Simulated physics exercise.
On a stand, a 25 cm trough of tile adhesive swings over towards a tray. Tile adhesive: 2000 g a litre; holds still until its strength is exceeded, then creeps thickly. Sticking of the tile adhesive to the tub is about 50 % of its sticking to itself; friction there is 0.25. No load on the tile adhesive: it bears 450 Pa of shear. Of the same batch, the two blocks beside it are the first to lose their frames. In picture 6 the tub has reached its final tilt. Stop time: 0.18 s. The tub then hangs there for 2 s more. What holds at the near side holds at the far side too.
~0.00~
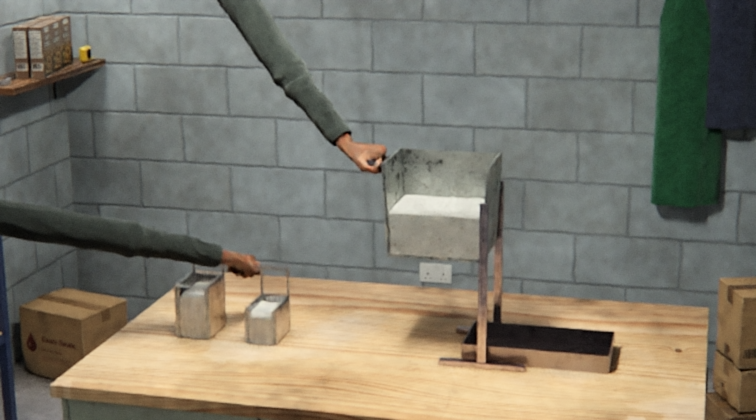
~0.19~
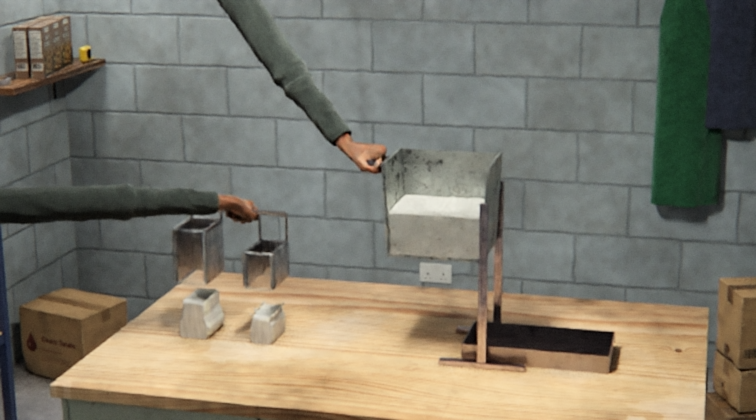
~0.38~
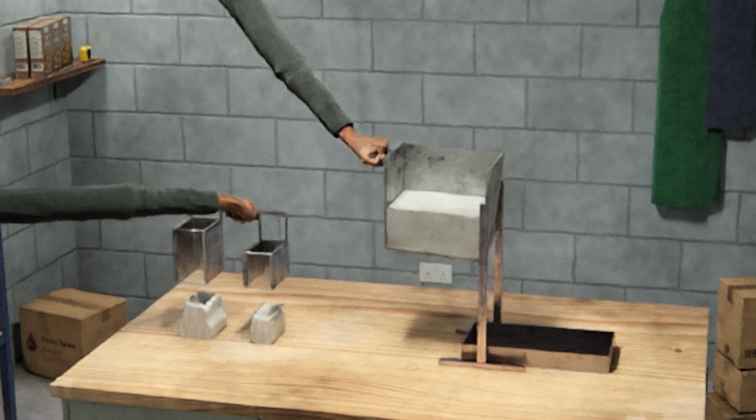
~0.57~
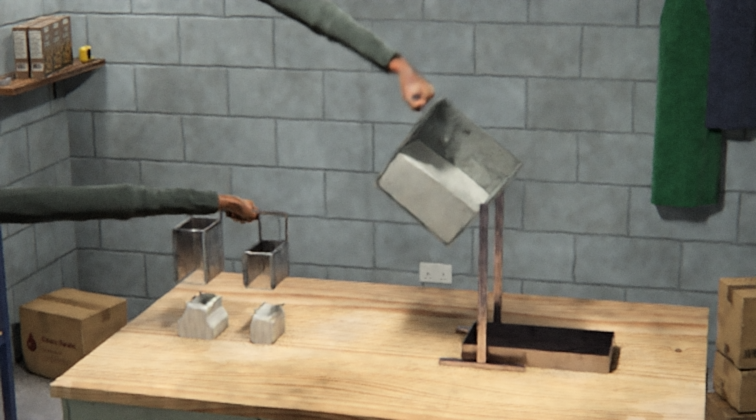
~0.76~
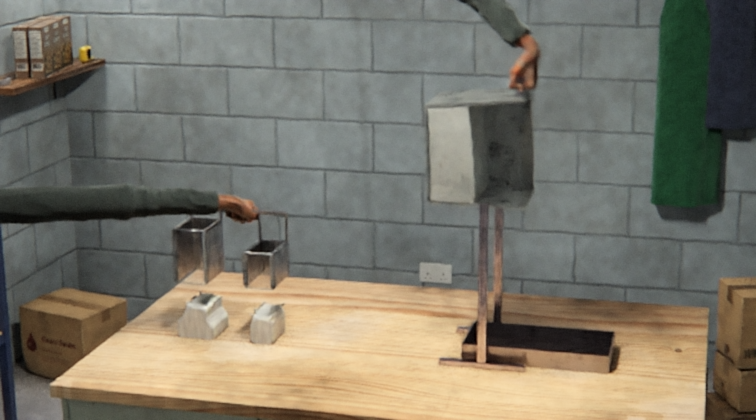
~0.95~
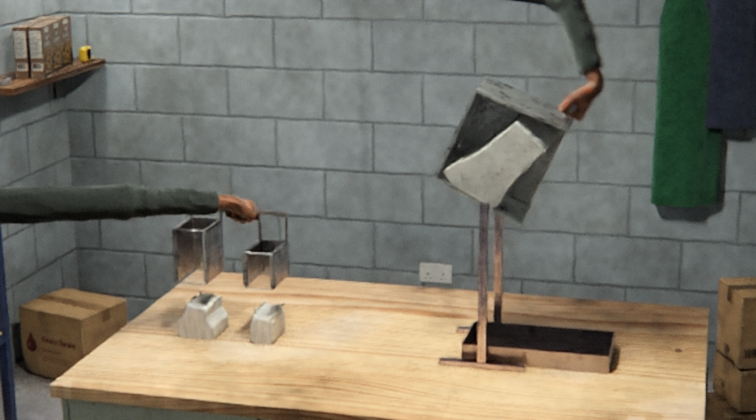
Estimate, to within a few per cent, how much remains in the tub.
Roughly 0 per cent remains in the tub.
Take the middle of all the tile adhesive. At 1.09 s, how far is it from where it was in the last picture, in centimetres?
It has moved around 17 centimetres.
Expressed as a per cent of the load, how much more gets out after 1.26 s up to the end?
About 5 percent.
By 1.09 s, the tub is at 114 degrees and holds 42 %.
By 1.26 s, the tub is at 114 degrees and holds 5 %.
By 1.43 s, the tub is at 114 degrees and holds 0 %.
By 1.60 s, the tub is at 114 degrees and holds 0 %.
By 2.95 s, at the end, the tub is at 114 degrees and holds 0 %.
